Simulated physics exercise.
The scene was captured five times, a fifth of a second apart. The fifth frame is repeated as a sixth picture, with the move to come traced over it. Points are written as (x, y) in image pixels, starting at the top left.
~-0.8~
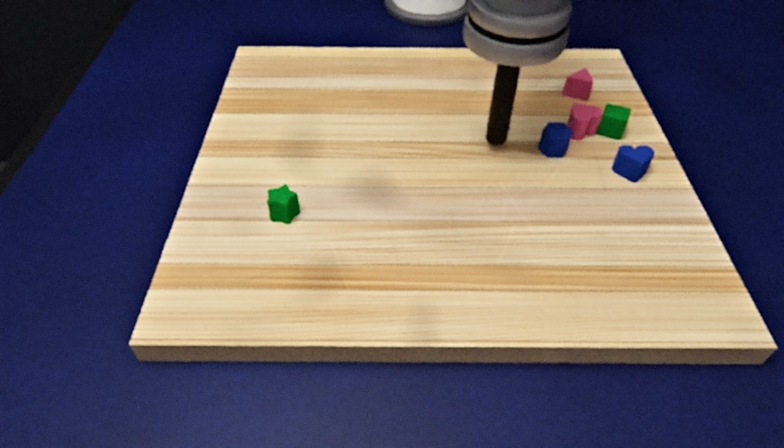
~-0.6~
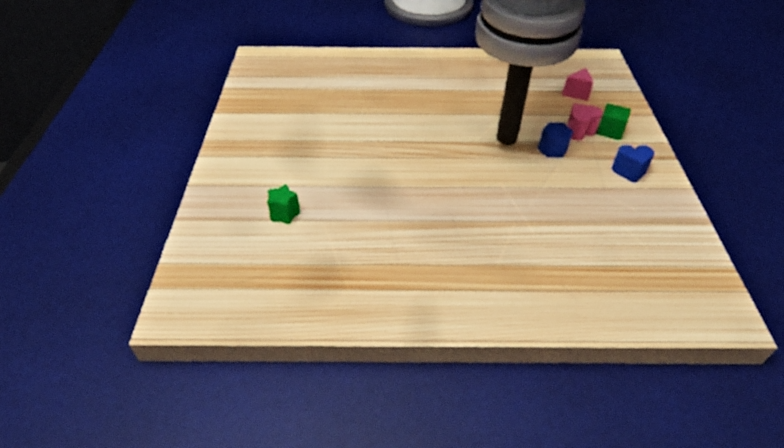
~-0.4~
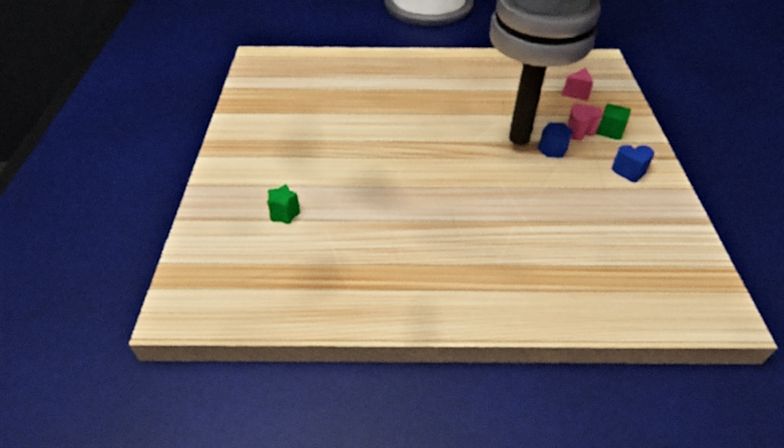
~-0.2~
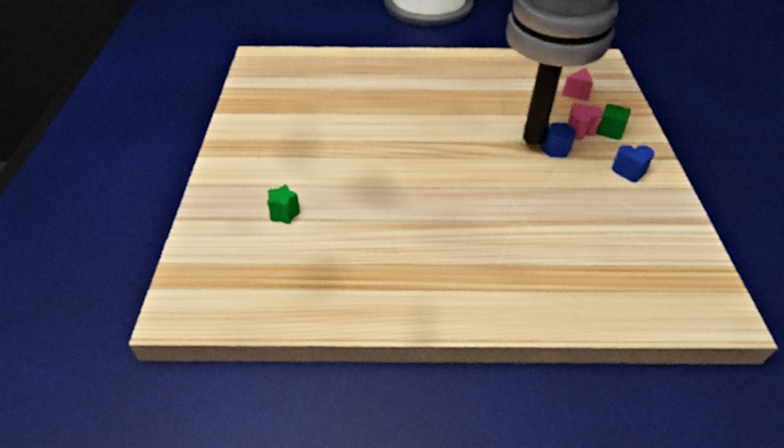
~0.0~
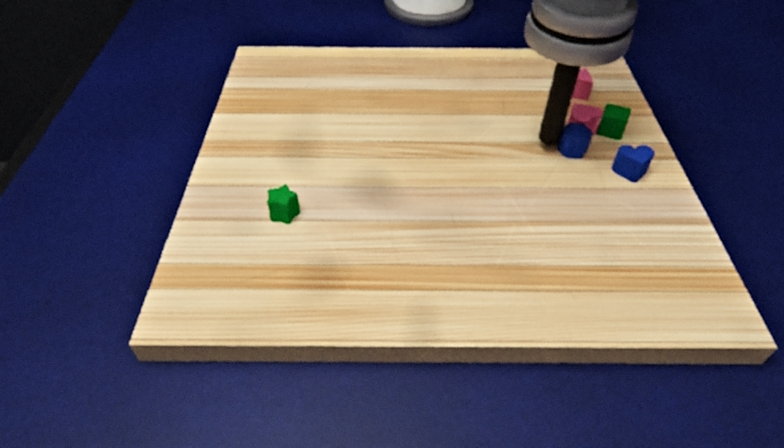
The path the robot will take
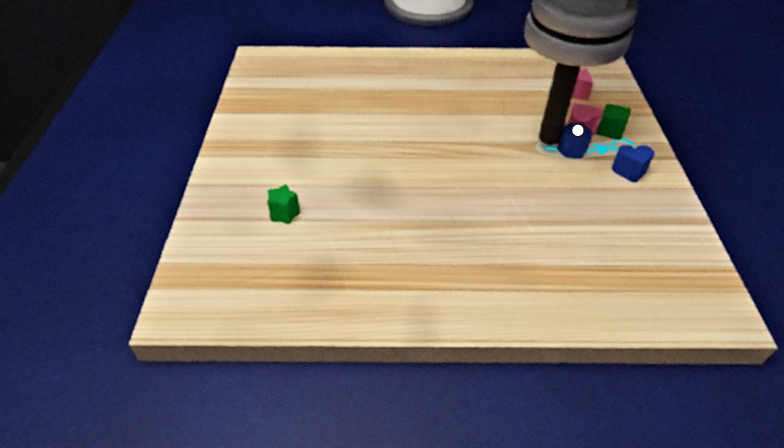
A robot arm with a black rod moved slowly right across a wooden board, reached a small blue block and nudged it slightly right, near the pink and green blocks, while the green star stayed still.
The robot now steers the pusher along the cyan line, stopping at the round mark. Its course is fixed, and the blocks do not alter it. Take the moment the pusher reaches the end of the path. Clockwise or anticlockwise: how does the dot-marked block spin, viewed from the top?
The dot-marked block rotates clockwise.
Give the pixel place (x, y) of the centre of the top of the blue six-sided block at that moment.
Expect it around (655, 136).
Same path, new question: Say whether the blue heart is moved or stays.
It stays.
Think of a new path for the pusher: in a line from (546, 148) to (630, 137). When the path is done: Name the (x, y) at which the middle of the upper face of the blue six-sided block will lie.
I predict (624, 135).
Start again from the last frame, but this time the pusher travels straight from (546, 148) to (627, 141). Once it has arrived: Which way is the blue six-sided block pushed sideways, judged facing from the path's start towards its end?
To the right.
Drawn move, from (546, 148) over (587, 151) to (624, 146); the dot is on the blue six-sided block.
On the path given first. Halfway along, pusher (590, 142); blue six-sided block (620, 133).
At the end, pusher (627, 137); blue six-sided block (655, 136), turned 55° clockwise; green square still; blue heart still.
